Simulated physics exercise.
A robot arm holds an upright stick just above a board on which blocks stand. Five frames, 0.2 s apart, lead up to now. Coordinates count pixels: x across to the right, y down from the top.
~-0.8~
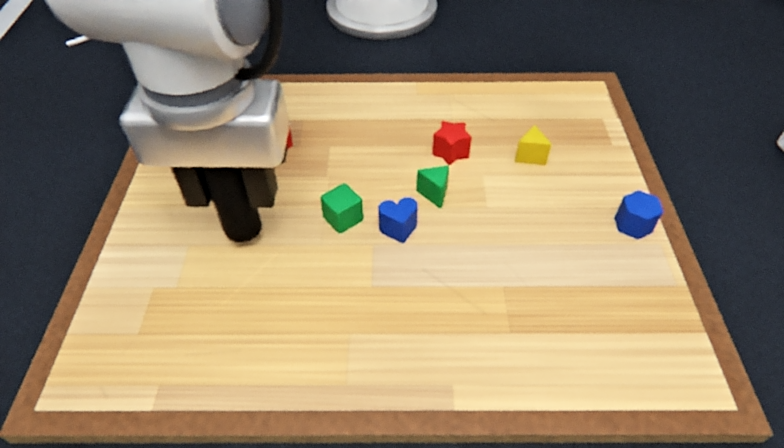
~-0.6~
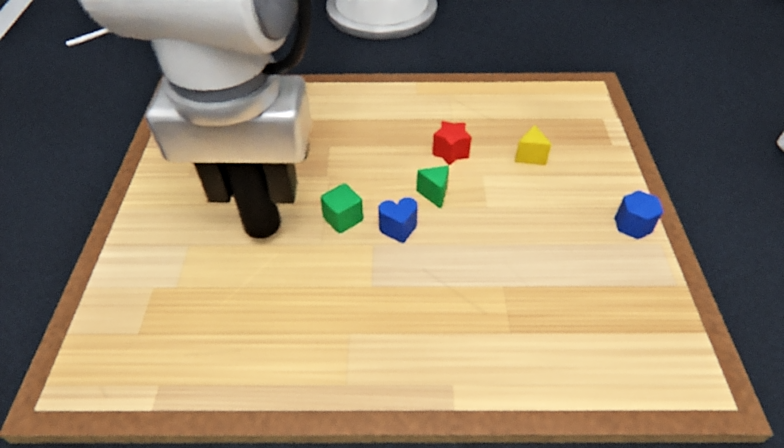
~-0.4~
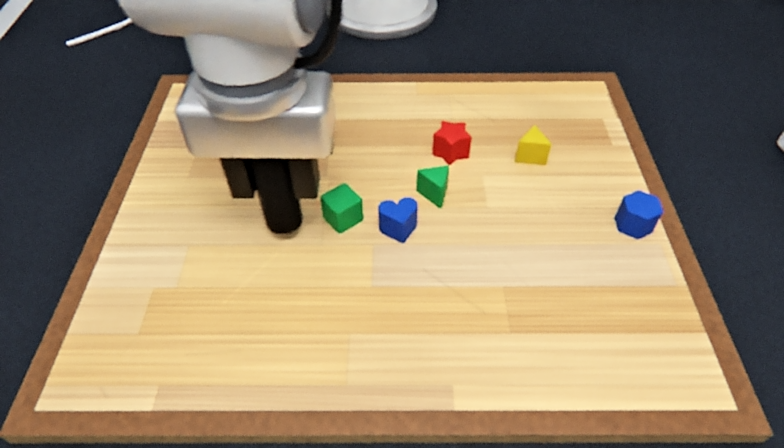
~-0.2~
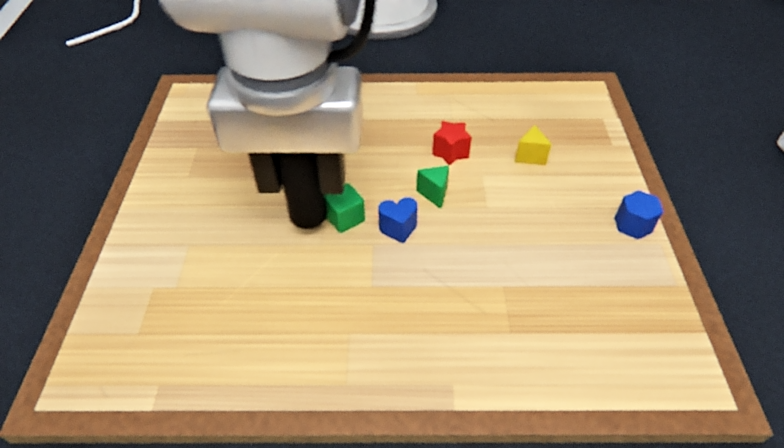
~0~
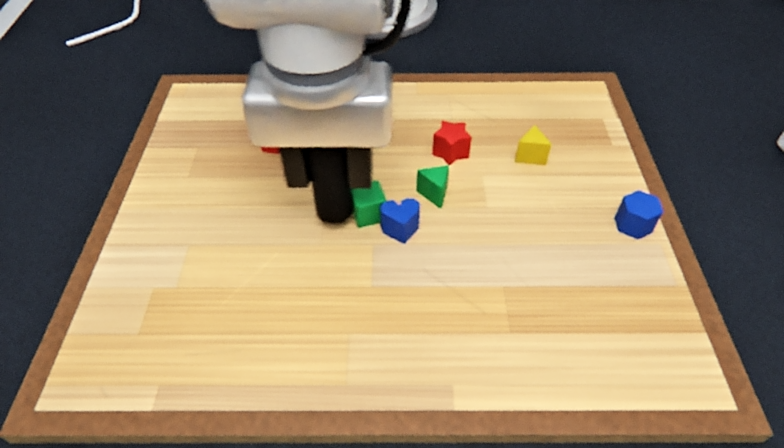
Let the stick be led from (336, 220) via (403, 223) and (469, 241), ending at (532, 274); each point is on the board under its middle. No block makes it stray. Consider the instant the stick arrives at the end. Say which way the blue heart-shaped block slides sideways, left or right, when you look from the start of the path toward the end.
So, looking from the first point of the path to the last, the blue heart-shaped block moves rightwards.
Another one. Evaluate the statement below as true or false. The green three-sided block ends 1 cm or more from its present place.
The statement is true.
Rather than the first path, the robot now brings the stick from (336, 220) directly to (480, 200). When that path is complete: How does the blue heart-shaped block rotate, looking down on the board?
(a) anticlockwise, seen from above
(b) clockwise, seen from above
b: Clockwise, seen from above.
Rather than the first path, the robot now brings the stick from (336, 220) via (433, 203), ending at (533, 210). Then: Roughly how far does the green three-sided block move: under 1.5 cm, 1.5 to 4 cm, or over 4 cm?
Of the three bands, it's over 4 cm.
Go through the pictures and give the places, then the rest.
Tip of the stick (243, 228), middles of tops, green four-sided block (341, 197), blue heart-shaped block (399, 208), green three-sided block (436, 174), in the first picture.
Stick (263, 225), nothing pushed, in the second picture.
Stick (284, 220), nothing pushed, in the third picture.
Stick (308, 215), green four-sided block (343, 197), in the fourth picture.
Stick (334, 210), green four-sided block (368, 193), blue heart-shaped block (401, 209), green three-sided block (436, 174), in the fifth picture.
What follows on the original path. One third of the way, stick (403, 214); green four-sided block (422, 181), turned 40° anticlockwise; blue heart-shaped block (436, 219), turned 40° clockwise; green three-sided block (443, 169), turned 15° anticlockwise.
Two thirds of the way, stick (471, 232); green four-sided block (428, 180), turned 55° anticlockwise; blue heart-shaped block (481, 248); green three-sided block (446, 166), turned 25° anticlockwise.
At the end, stick (535, 265); green four-sided block (428, 180), turned 55° anticlockwise; blue heart-shaped block (494, 262), turned 180° clockwise; green three-sided block (446, 166), turned 25° anticlockwise.
